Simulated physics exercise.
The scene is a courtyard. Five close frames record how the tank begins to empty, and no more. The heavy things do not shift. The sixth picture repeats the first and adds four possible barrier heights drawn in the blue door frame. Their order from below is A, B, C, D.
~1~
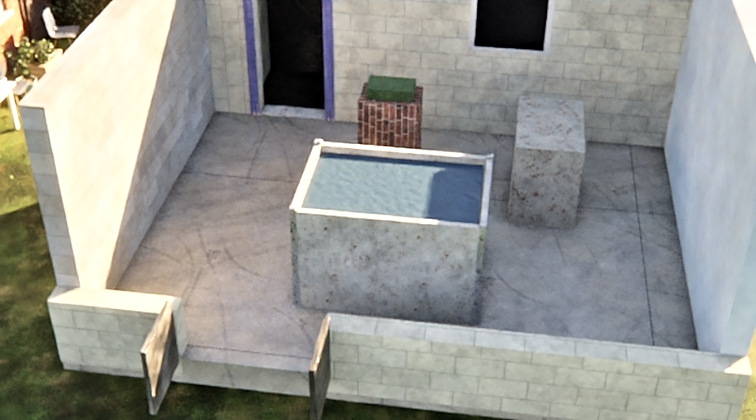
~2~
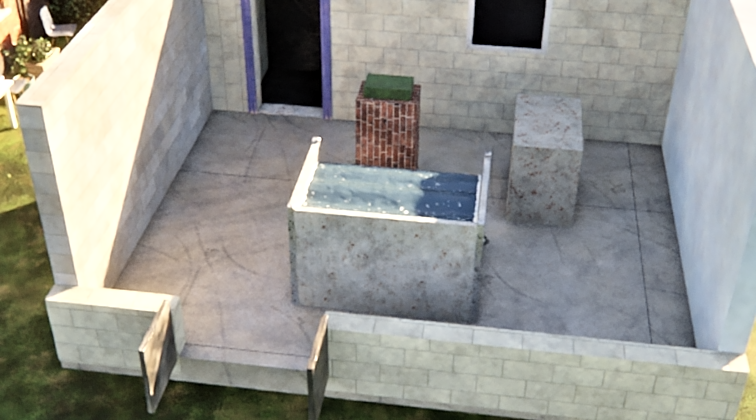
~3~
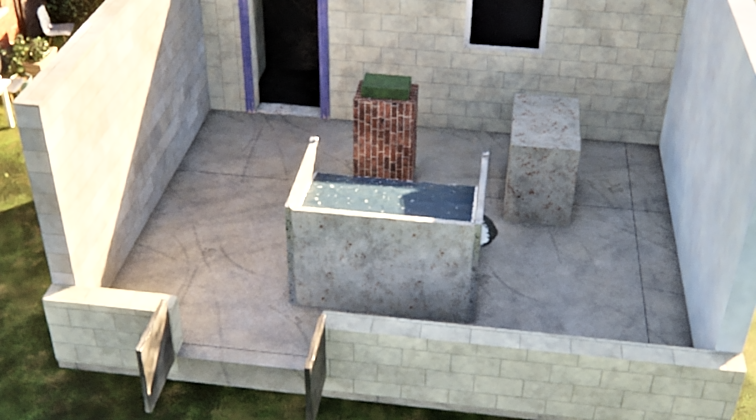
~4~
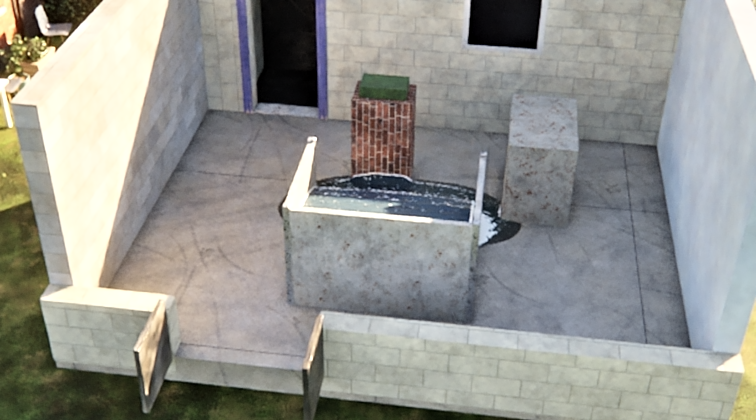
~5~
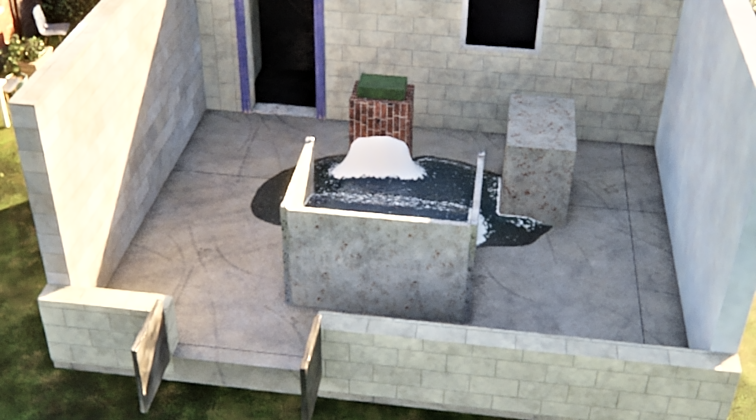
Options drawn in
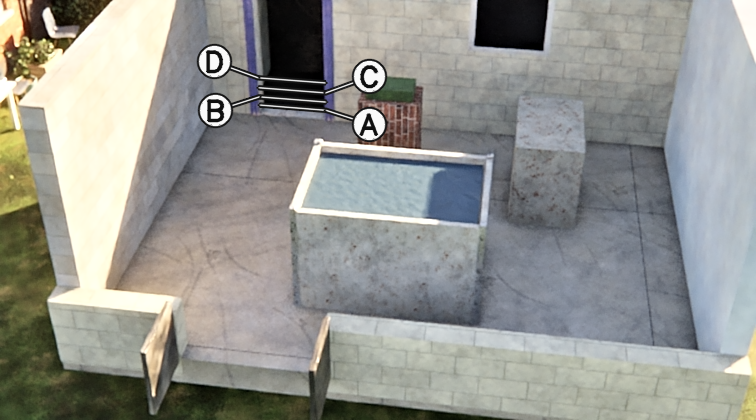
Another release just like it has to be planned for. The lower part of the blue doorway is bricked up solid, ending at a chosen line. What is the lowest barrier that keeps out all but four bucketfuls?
Choose B.
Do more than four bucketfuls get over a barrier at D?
No.
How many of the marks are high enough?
Three of them.
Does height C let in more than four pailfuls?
No.
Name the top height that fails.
The answer is A.
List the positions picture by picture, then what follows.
The first frame shows water in the tank at rest, its middle at (395, 189); foot of the blue doorway at (293, 117); open gate at (254, 301).
In the second frame, water covers 2 % of the ground, its front hidden from here.
In the third frame, water covers 6 % of the ground, its front hidden from here.
In the fourth frame, water covers 11 % of the ground, its front hidden from here.
In the fifth frame, 16 % of the ground under water, visible out to (266, 197).
In white, A at (292, 107); B at (292, 99); C at (292, 90); D at (291, 80); from the bottom up A, B, C, D.
With A, about 12 bucketfuls get in.
With B, a bucket or two gets in.
With C, nothing gets over.
With D, nothing gets over.
